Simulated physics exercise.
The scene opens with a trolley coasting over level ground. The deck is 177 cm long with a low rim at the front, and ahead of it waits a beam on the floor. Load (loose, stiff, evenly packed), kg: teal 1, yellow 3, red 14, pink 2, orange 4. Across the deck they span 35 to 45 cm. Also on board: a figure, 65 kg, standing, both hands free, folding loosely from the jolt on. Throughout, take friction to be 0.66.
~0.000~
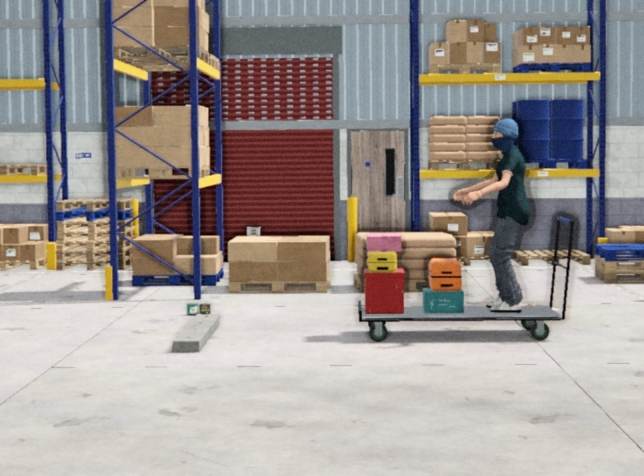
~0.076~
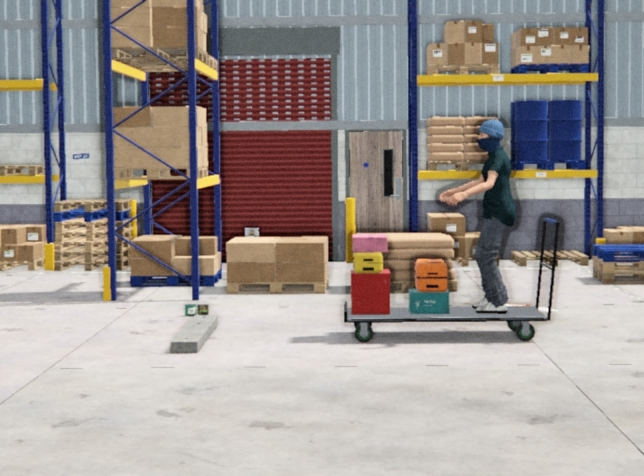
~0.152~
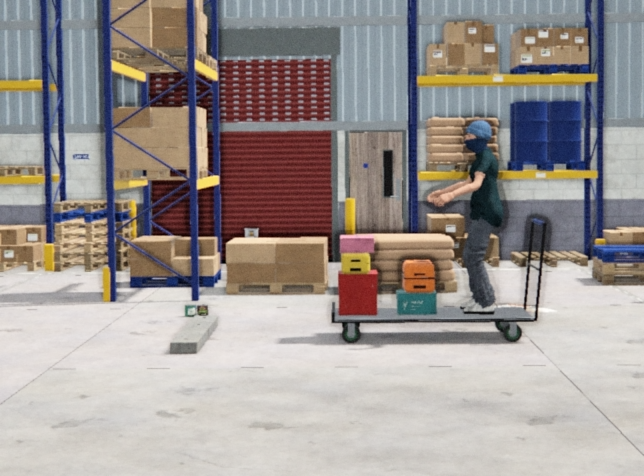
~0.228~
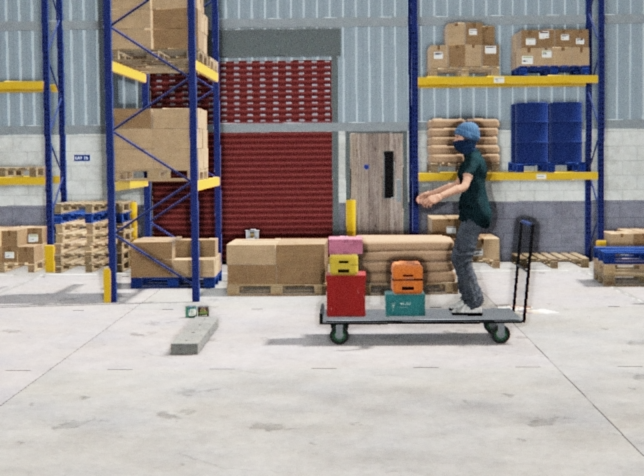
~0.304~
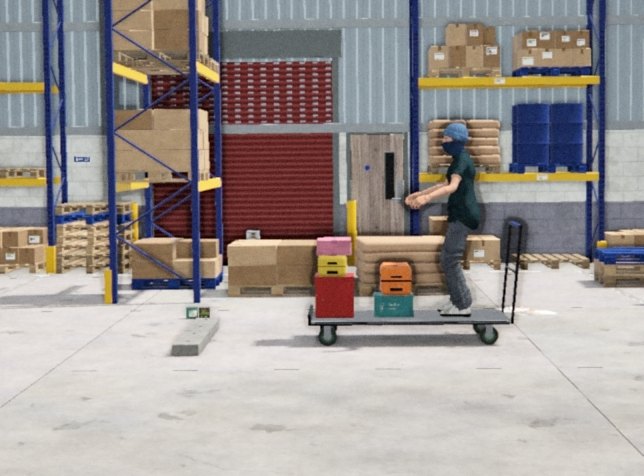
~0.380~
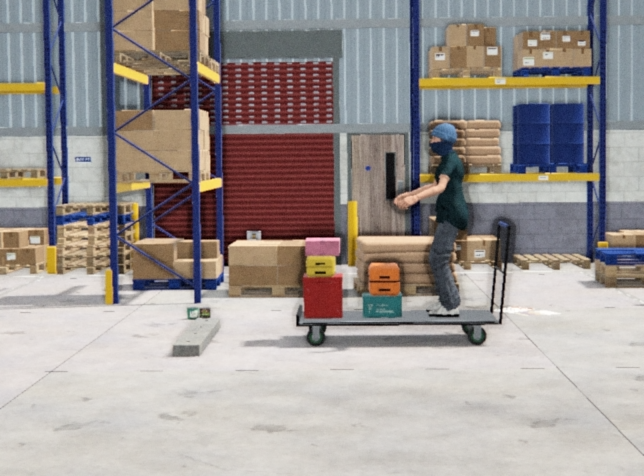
A flat trolley rolled slowly leftward across a warehouse floor, carrying stacked red, yellow, pink, orange and teal boxes, while a person in a blue cap stood behind them with arms held out in front.
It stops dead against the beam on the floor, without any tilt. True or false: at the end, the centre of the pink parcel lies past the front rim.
True.
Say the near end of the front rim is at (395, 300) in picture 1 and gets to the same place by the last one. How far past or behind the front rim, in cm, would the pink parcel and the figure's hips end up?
So the pink one ends up 160 cm ahead of the front rim, while the hips settle 80 cm behind it.
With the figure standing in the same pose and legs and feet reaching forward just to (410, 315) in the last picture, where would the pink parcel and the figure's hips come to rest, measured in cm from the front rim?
Result: Pink 70 cm beyond the rim; hips 120 cm short of it.
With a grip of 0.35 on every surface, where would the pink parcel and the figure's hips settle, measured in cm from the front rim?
You'd see the pink one settle 100 cm beyond the front rim while the hips stop 130 cm short of it.
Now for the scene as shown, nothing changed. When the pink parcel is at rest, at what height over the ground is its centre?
5 cm.
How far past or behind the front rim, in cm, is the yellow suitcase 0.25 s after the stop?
Around 5 cm short of the front rim.
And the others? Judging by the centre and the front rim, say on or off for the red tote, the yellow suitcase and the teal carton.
Final: Red secure, yellow gone, teal secure.
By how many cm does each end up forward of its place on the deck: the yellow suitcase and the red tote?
Yellow 50 cm forward, red 5 cm forward.
The wheels strike at 0.98 s.
After 1.53 s the pink parcel is 29 cm past the rim, tilted 75°, near (169, 284) in the last picture's view.
After 1.98 s the pink parcel is 58 cm past the rim, tilted 180°, near (139, 335) in the last picture's view.
At rest, 2.8 s, past the rim, yellow suitcase and pink parcel; behind it, teal carton, red tote, orange suitcase and the figure's hips.
